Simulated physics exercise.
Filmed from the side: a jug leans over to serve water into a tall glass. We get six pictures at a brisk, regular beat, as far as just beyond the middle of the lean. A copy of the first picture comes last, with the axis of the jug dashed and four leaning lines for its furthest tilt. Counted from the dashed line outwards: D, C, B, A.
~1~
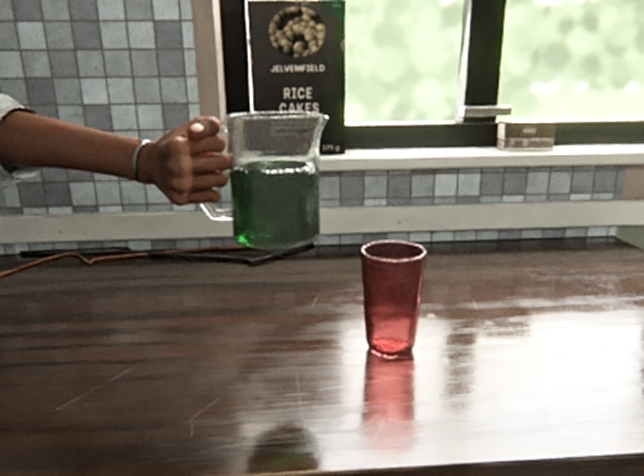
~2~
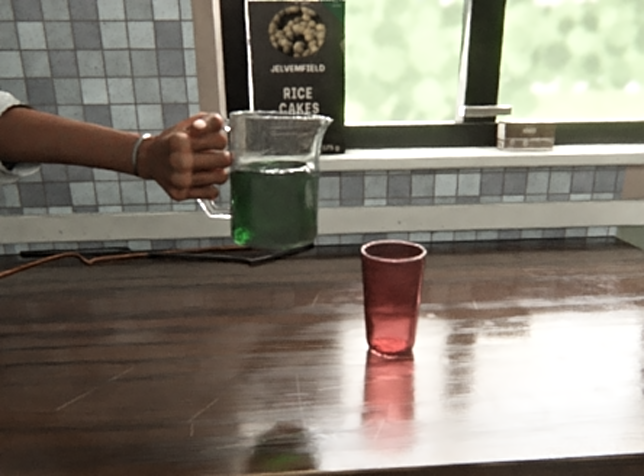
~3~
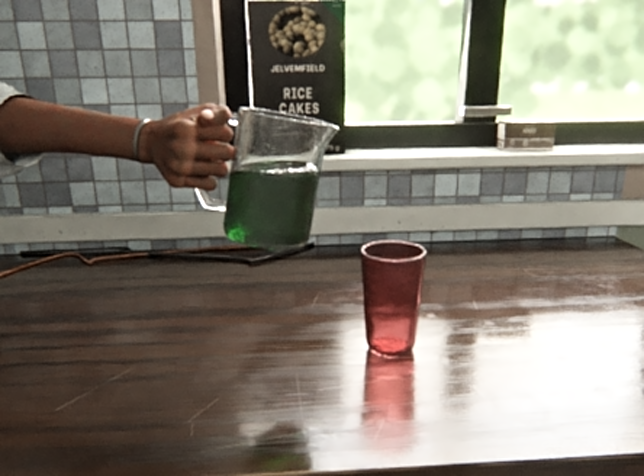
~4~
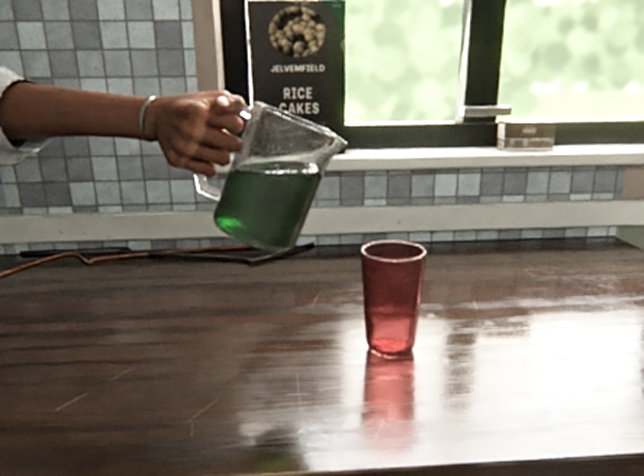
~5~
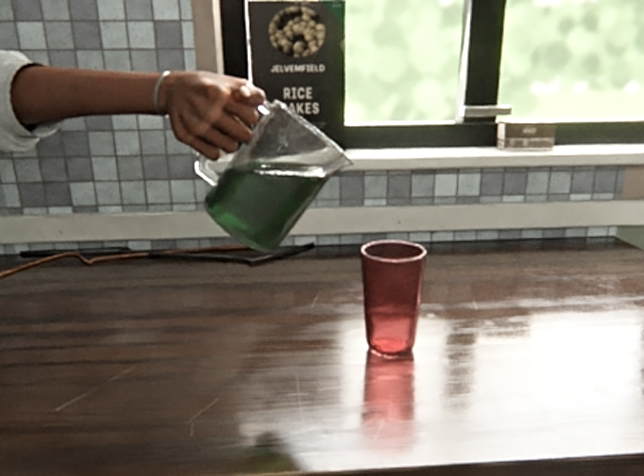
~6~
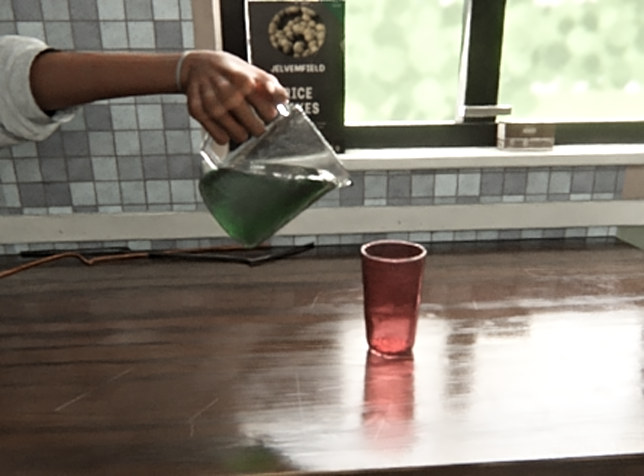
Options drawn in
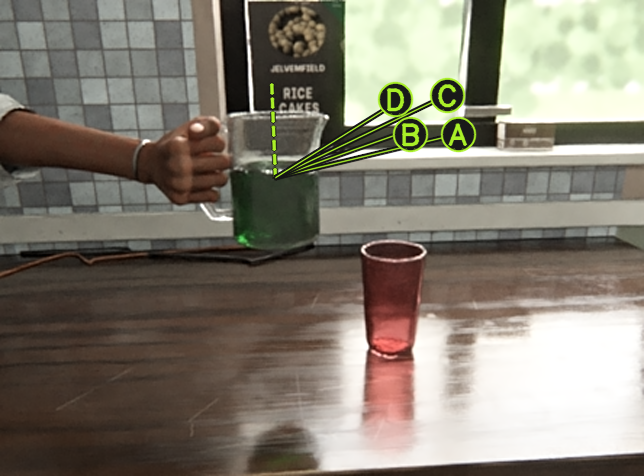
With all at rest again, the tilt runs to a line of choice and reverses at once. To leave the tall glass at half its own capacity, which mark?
Choose B.
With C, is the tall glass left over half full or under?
Under.
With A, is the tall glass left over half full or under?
Over.
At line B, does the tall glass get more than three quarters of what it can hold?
No.
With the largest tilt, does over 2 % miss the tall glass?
No.
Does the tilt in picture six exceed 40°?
Yes, it does.
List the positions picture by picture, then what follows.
Upright, lip at (327, 117); rim of the tall glass round (393, 250); nothing has left yet.
Tipped about 3°, lip at (330, 119); nothing has left yet.
Tipped about 11°, lip at (337, 128); nothing has left yet.
Tipped about 23°, lip at (346, 142); nothing has left yet.
Tipped about 38°, lip at (352, 162); nothing has left yet.
Tipped about 53°, lip at (353, 183); nothing has left yet.
On the marked copy, A at (441, 137); B at (393, 135); C at (432, 102); D at (382, 111).
If A is chosen, the tall glass ends with about 67 % of what it can hold.
If B is chosen, the tall glass ends with about 48 % of what it can hold.
If C is chosen, the tall glass ends with about 31 % of what it can hold.
If D is chosen, the tall glass ends with about 16 % of what it can hold.
